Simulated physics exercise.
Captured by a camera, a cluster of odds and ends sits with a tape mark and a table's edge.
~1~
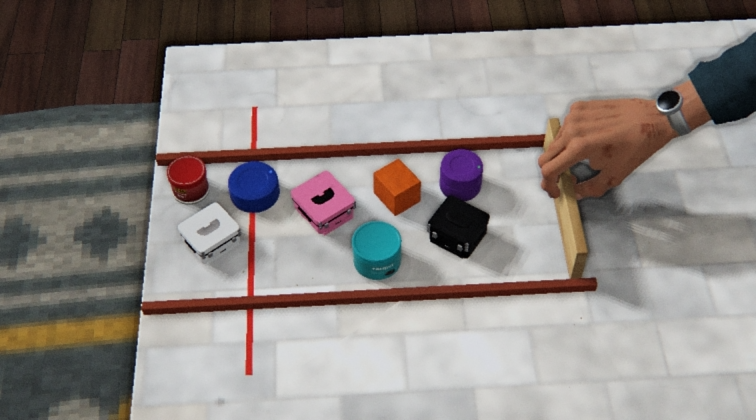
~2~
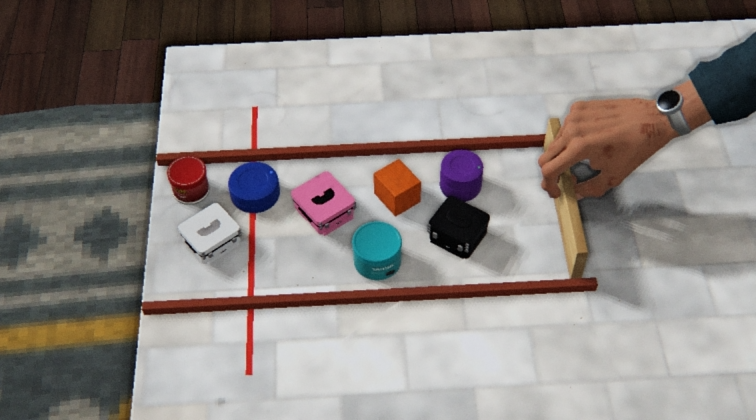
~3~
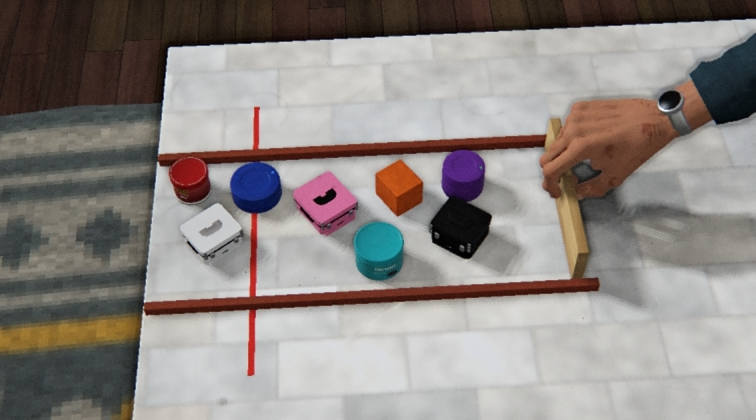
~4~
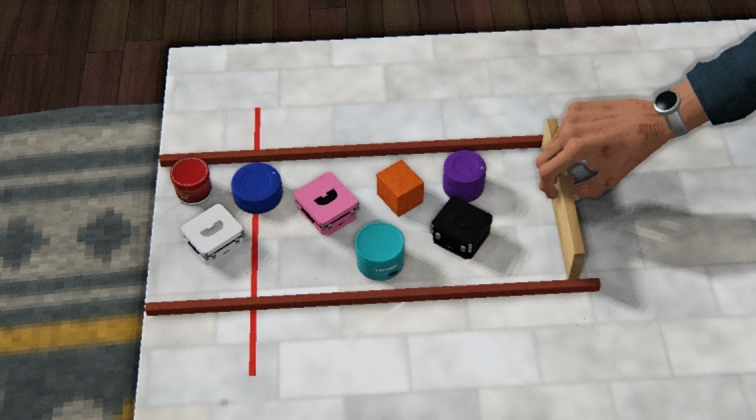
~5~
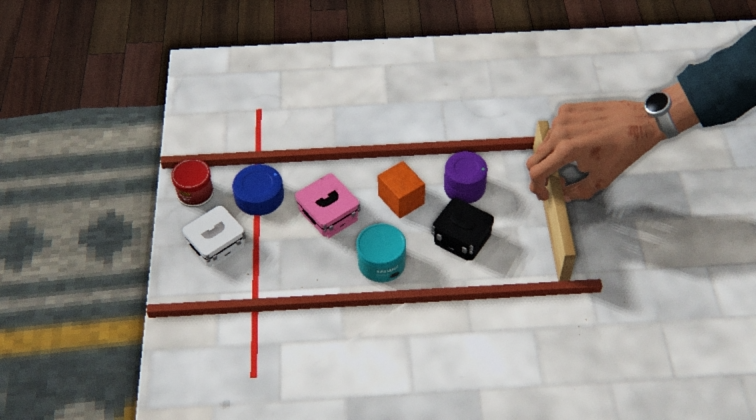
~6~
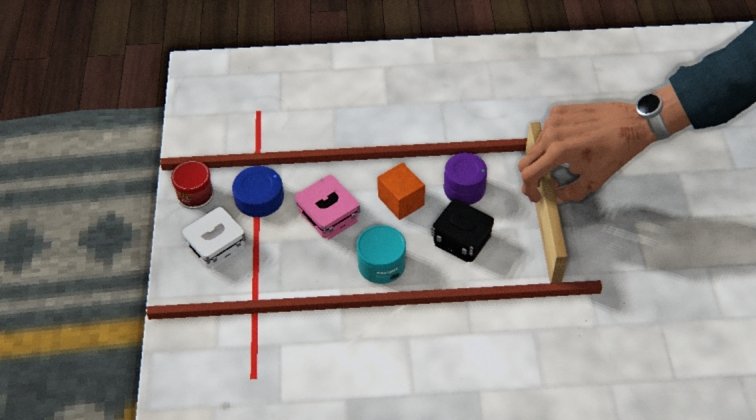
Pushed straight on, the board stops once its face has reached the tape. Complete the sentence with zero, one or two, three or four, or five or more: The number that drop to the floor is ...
The number that drop to the floor is one or two.
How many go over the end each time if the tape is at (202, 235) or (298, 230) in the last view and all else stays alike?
The first try gives 5, the second gives 0.
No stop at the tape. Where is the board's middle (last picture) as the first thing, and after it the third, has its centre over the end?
Around (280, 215); afterwards around (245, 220).
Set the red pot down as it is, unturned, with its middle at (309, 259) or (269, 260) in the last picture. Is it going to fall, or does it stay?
In order: Keeps its place; keeps its place.
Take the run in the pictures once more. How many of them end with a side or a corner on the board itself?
That number would be 3.
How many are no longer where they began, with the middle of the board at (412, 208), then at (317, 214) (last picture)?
Moved so far: 5, later 8.
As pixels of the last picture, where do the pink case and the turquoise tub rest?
The pink case settles near (166, 226); as for the turquoise tub, near (230, 277).
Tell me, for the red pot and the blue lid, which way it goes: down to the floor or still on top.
Once it all settles, the red pot goes down and the blue lid is still there.
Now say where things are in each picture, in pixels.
Red pot (189, 180); white case (210, 235); blue lid (254, 187); board (564, 197); tape (252, 228), in the first picture.
White case (211, 235); purple lid (461, 176), in the second picture.
Blue lid (256, 188); board (566, 197), in the third picture.
Red pot (192, 182); orange block (400, 188), in the fourth picture.
White case (215, 238); turquoise tub (382, 253), in the fifth picture.
Red pot (193, 185); white case (215, 239); blue lid (258, 192); board (545, 201); tape (256, 232), in the sixth picture.
Soon after, none off yet; red pot at rest near (193, 185); white case at rest near (215, 239); blue lid at rest near (258, 192).
After that, none off yet; red pot at rest near (193, 185); white case at rest near (212, 240); blue lid displaced a little near (242, 183).
In the end, the number that fall off is one or two; gone, red pot.
